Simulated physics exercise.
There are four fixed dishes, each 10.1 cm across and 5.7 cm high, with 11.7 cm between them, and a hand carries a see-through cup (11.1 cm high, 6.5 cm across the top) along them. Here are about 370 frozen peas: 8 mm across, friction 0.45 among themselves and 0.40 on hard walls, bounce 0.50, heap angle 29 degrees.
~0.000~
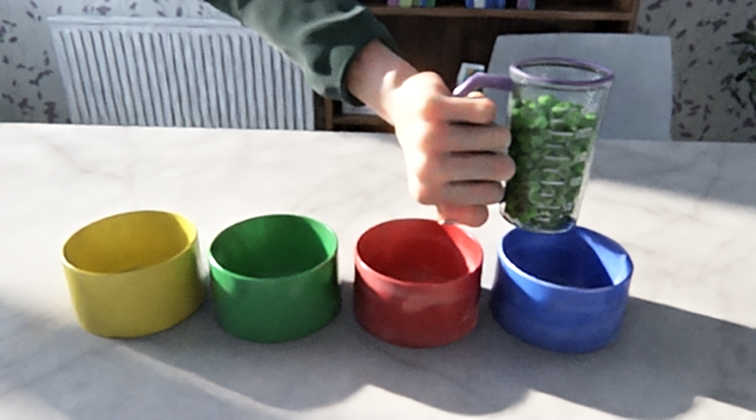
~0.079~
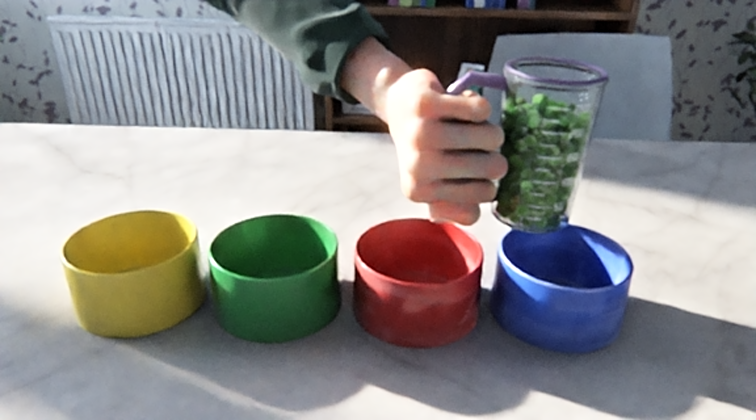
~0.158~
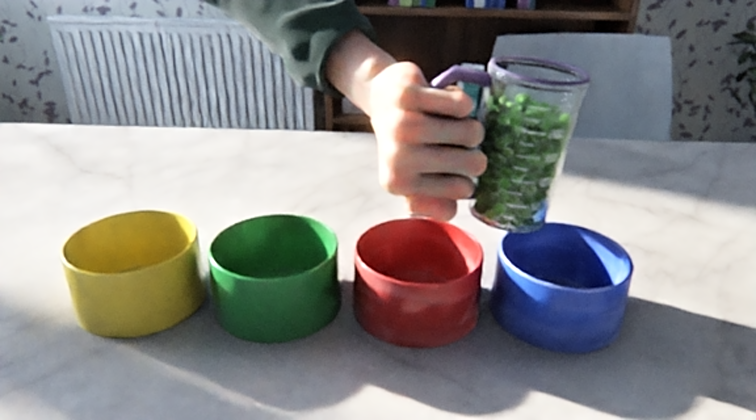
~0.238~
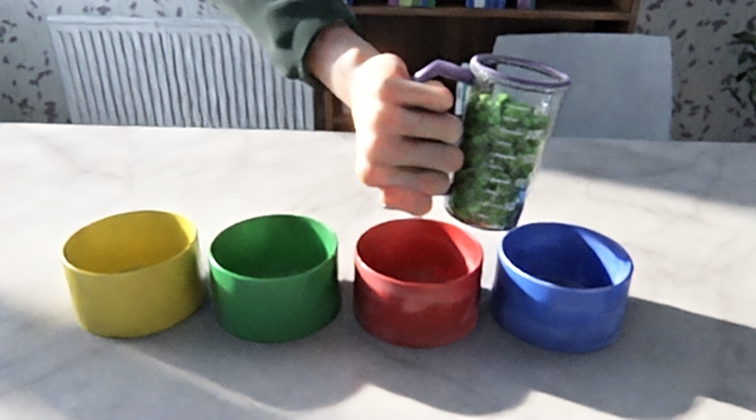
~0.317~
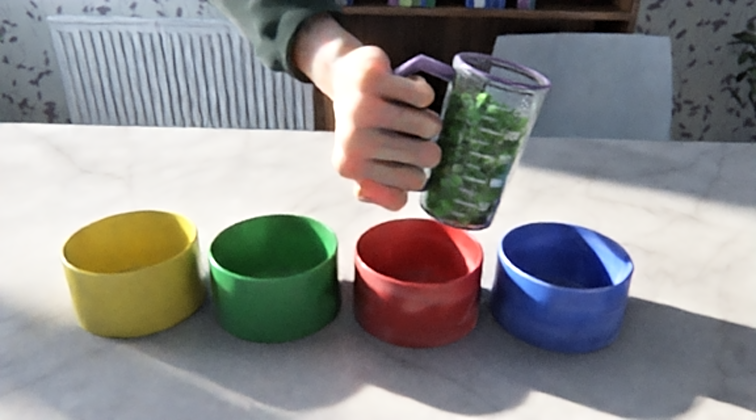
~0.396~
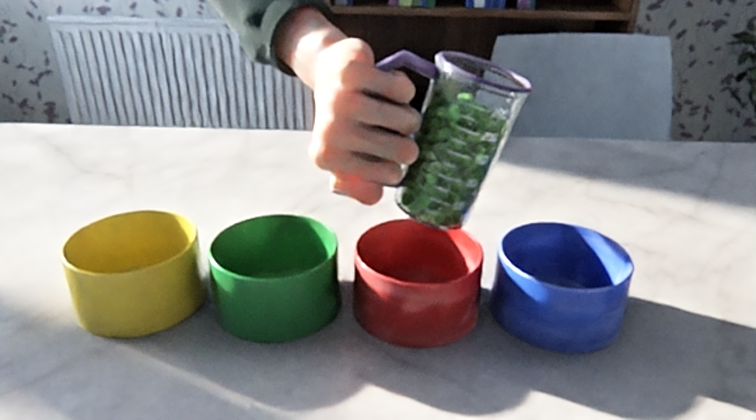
A hand moving a clear cup of green peas leftward above blue and red dishes, tilting it slightly to the right.
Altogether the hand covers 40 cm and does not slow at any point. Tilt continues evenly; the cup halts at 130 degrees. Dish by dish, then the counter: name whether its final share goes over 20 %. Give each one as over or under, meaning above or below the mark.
Red: Under, blue: Under, green: Under, yellow: Over, counter: Under.
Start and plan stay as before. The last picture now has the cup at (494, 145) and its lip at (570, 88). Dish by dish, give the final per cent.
Per cent kept: Red 0, blue 0, green 90, yellow 0.
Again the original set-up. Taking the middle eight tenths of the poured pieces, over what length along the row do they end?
About 6 cm.
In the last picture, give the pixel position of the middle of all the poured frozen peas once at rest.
(139, 273).
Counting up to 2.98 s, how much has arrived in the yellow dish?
Some 100 in a hundred by then.
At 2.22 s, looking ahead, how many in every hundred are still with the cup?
Roughly 95 %.
After 1.49 s, tilt 69 degrees; cup holds 100 %.
After 2.22 s, tilt 104 degrees; cup holds 95 %, yellow 5 %.
After 2.98 s, tilt 130 degrees; cup holds 0 %, yellow 100 %.
In the end, at 3.3 s, red 0 %, blue 0 %, green 0 %, yellow 100 %, counter 0 %.
